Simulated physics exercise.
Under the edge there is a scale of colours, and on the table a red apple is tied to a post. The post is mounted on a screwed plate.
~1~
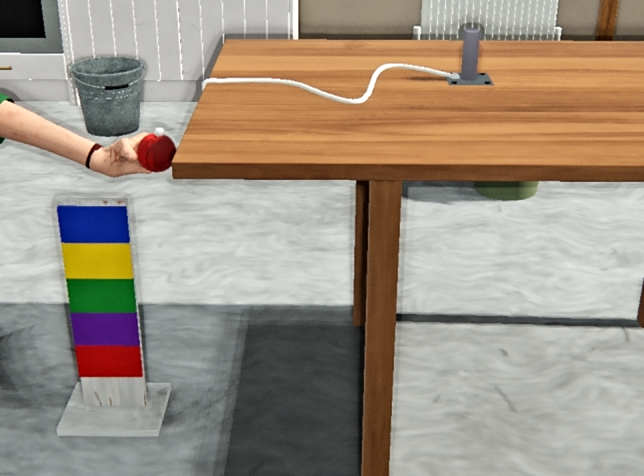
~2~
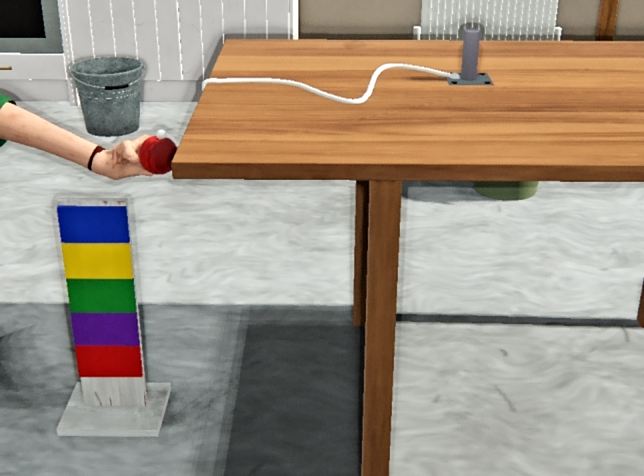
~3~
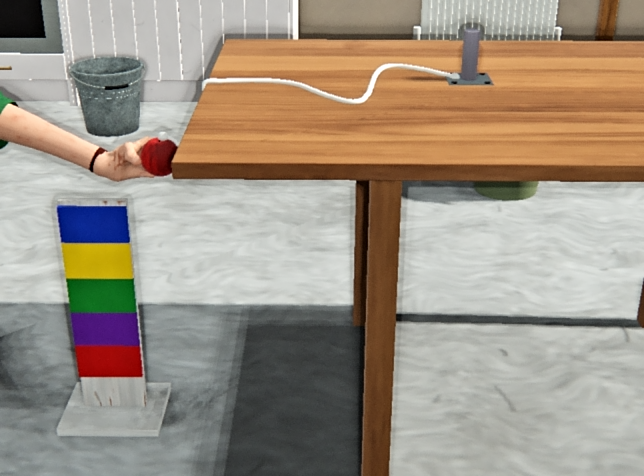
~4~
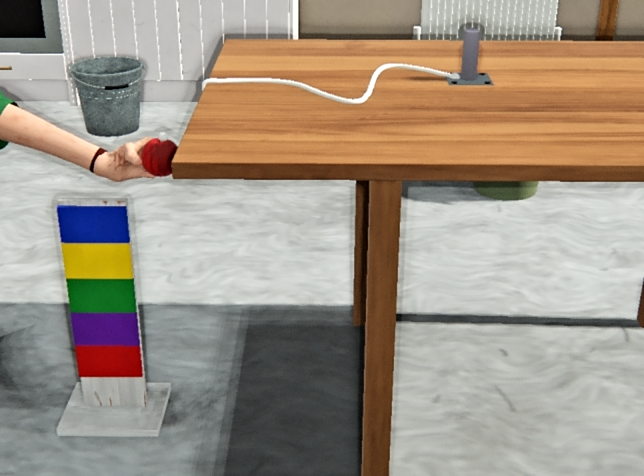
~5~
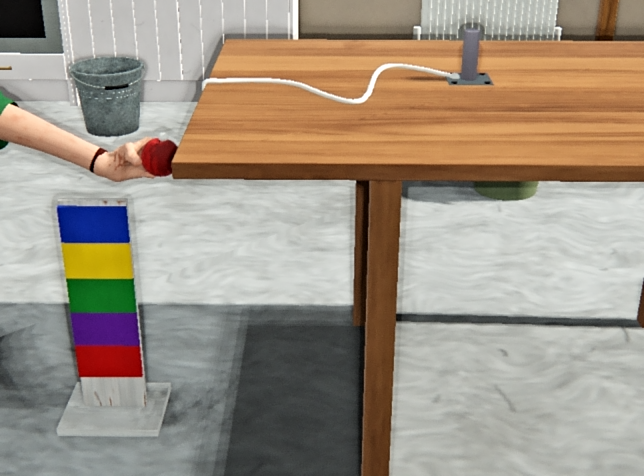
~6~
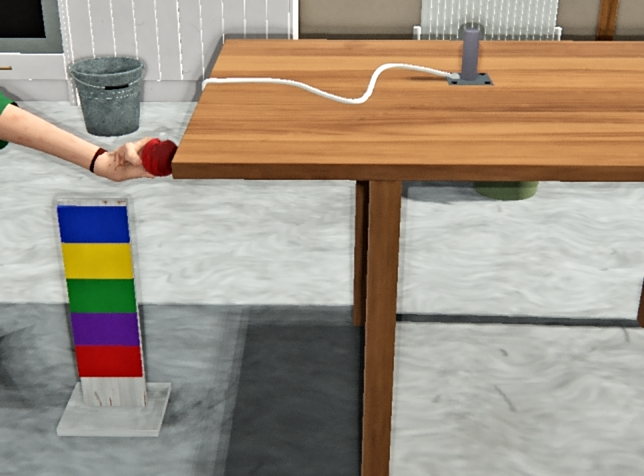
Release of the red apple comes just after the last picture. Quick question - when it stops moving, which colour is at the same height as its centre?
I would say red.
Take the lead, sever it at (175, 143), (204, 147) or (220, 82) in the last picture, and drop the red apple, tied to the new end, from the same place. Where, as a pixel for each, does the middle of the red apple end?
I'd put it around (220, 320) for the first cut, (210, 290) for the second and (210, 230) for the third.
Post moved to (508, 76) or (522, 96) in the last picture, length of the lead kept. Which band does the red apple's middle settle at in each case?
Result per try, in order: Purple / purple.
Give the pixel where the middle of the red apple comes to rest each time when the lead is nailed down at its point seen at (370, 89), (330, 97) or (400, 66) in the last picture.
Approximately at (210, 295), at (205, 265) and at (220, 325), in that order.
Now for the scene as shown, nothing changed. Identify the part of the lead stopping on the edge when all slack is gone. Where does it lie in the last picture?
The point at (324, 95).
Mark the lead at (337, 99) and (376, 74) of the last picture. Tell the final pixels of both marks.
The first moves to (218, 88), the second to (343, 83).
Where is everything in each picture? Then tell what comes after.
Red apple (157, 153); blue (93, 226); yellow (97, 262); green (101, 297); purple (105, 330); red (109, 362), in the first frame.
Red apple (158, 155); lead through (419, 69) (373, 80) (337, 99) (269, 81) (203, 116), in the second frame.
Red apple (160, 157), in the third frame.
Red apple (161, 157); lead through (419, 69) (373, 80) (337, 99) (269, 81) (203, 116), in the fourth frame.
Red apple (161, 157), in the fifth frame.
Red apple (161, 157); lead through (419, 69) (373, 80) (337, 99) (269, 81) (206, 116), in the sixth frame.
Early on, apple near (222, 347); level with red.
Midway, apple near (217, 350); level with red.
Finally, apple near (222, 350); level with red. The lead holds its middle at red.
